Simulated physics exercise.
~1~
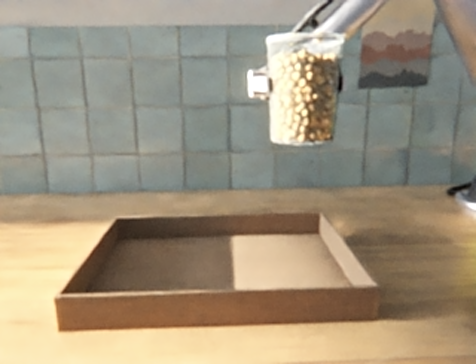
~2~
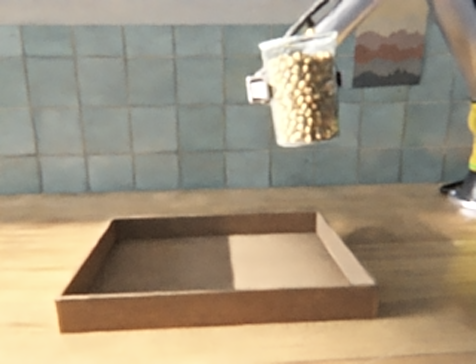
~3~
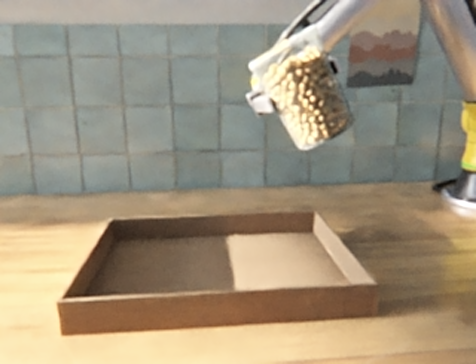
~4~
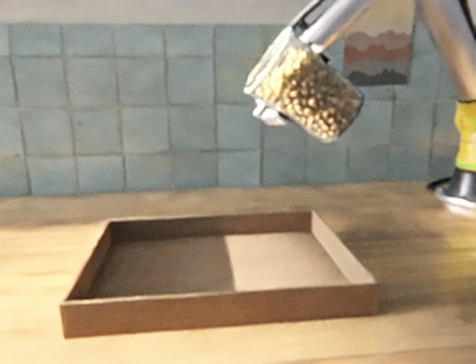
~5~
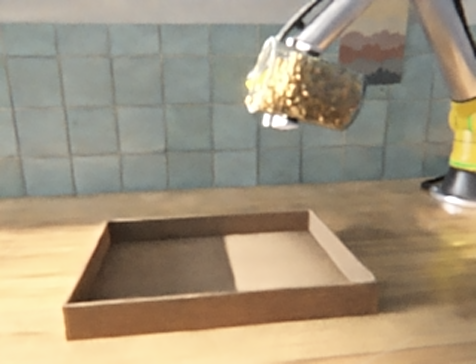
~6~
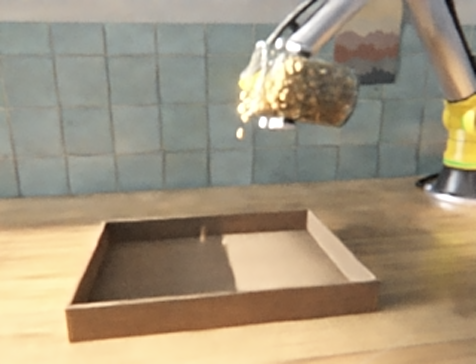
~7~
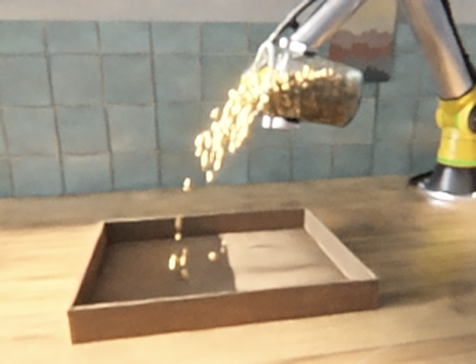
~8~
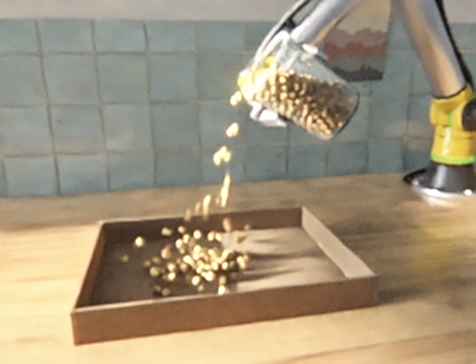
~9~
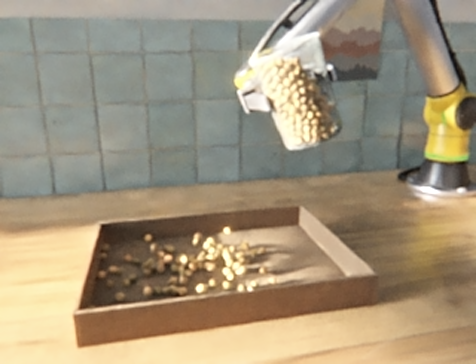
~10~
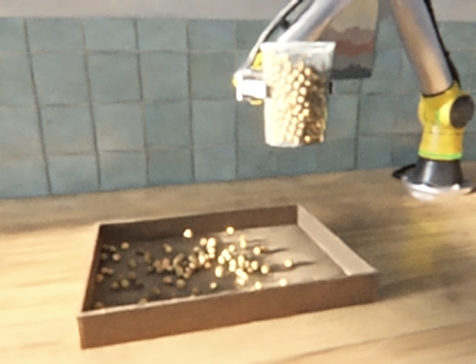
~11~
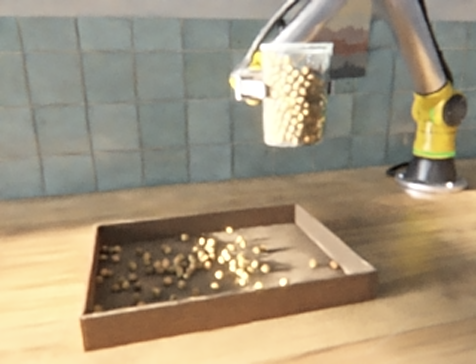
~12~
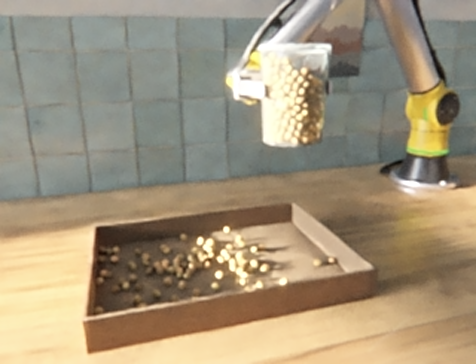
The clip opens on a robot arm holding a clear tumbler full of dried chickpeas above a shallow brown tray on a wooden table, with blue-green tiles behind. The gripper tips the tumbler to the left until it lies nearly on its side, and the chickpeas slide toward its mouth. A few spill out, then a thick stream pours down into the tray, scattering as it lands. The arm tilts the tumbler back and the stream thins and stops. At the end the tumbler hangs upright and still, mostly full, above the loosely scattered chickpeas.
